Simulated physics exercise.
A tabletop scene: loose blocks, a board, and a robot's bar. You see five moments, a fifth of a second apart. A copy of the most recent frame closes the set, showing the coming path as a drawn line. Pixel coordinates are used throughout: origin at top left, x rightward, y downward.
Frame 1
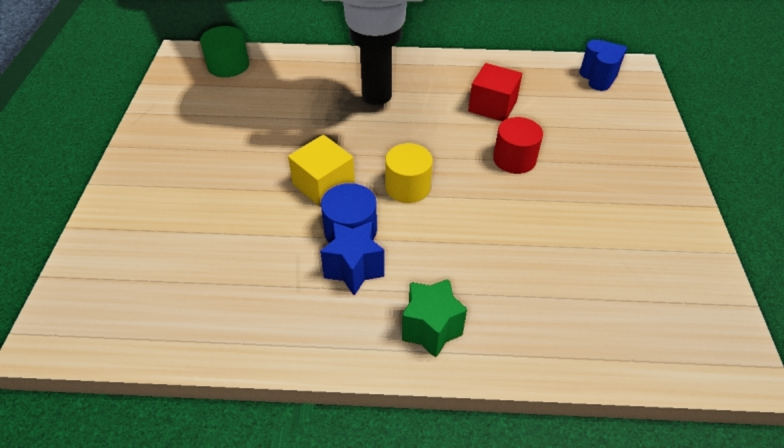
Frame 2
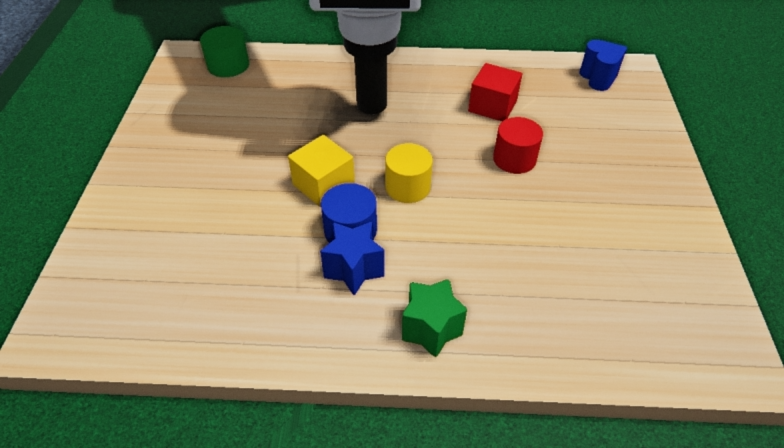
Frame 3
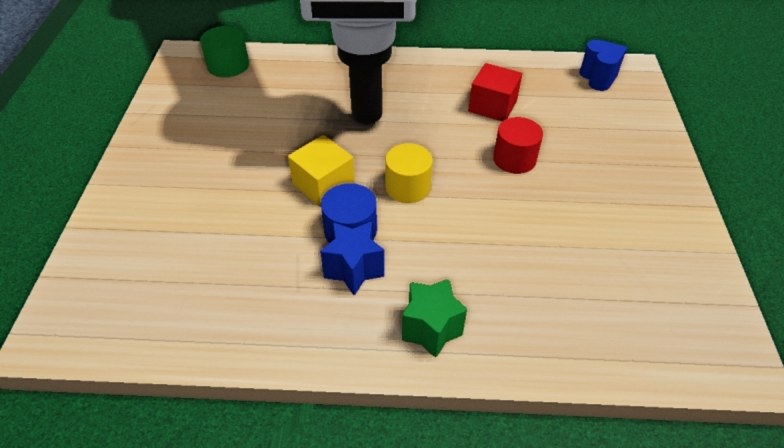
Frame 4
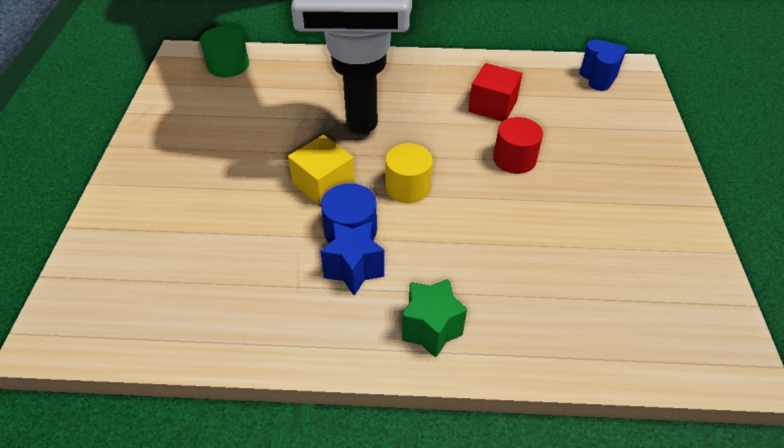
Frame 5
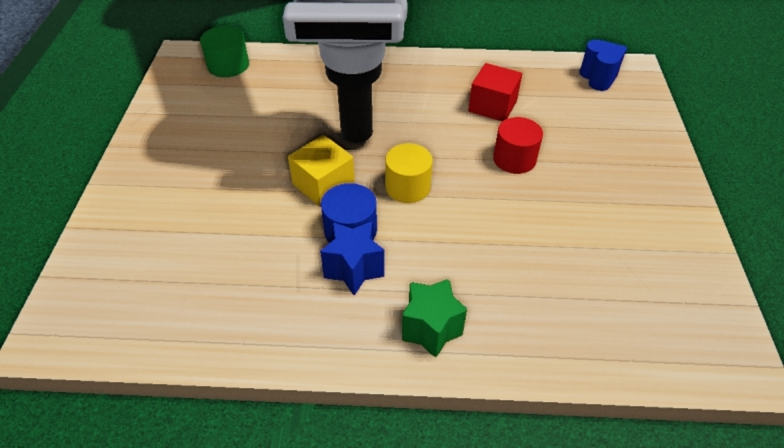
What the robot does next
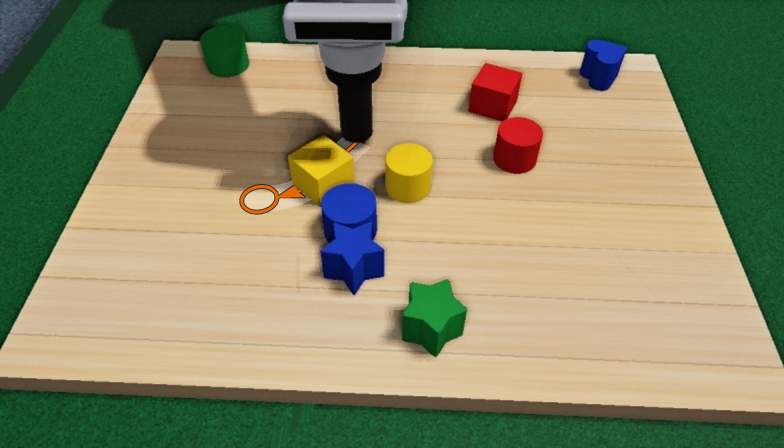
Black robot bar moving slowly down and slightly left toward the viewer above a wooden board of scattered, motionless coloured blocks.
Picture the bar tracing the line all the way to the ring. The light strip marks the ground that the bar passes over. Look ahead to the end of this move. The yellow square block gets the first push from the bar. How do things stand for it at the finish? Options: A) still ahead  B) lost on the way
The one that fits is B, lost on the way.
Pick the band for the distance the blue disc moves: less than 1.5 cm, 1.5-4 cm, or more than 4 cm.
It shifts under 1.5 cm.
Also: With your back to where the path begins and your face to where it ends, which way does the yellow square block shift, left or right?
It goes toward the left-hand side.
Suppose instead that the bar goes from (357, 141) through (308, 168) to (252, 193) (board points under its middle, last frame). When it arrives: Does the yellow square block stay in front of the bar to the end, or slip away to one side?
It slips away.
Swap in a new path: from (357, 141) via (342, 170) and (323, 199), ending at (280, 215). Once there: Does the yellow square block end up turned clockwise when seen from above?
Going by the path, no.
The drawn path runs from (357, 141) by way of (332, 165) and (303, 189) to (259, 199).
On the path given first. One third of the way, bar (330, 157); yellow square block (314, 165), turned 15° anticlockwise.
Two thirds of the way, bar (301, 181); yellow square block (295, 192), turned 50° anticlockwise.
At the end, bar (257, 190); yellow square block (290, 197), turned 65° anticlockwise; blue disc not moved.
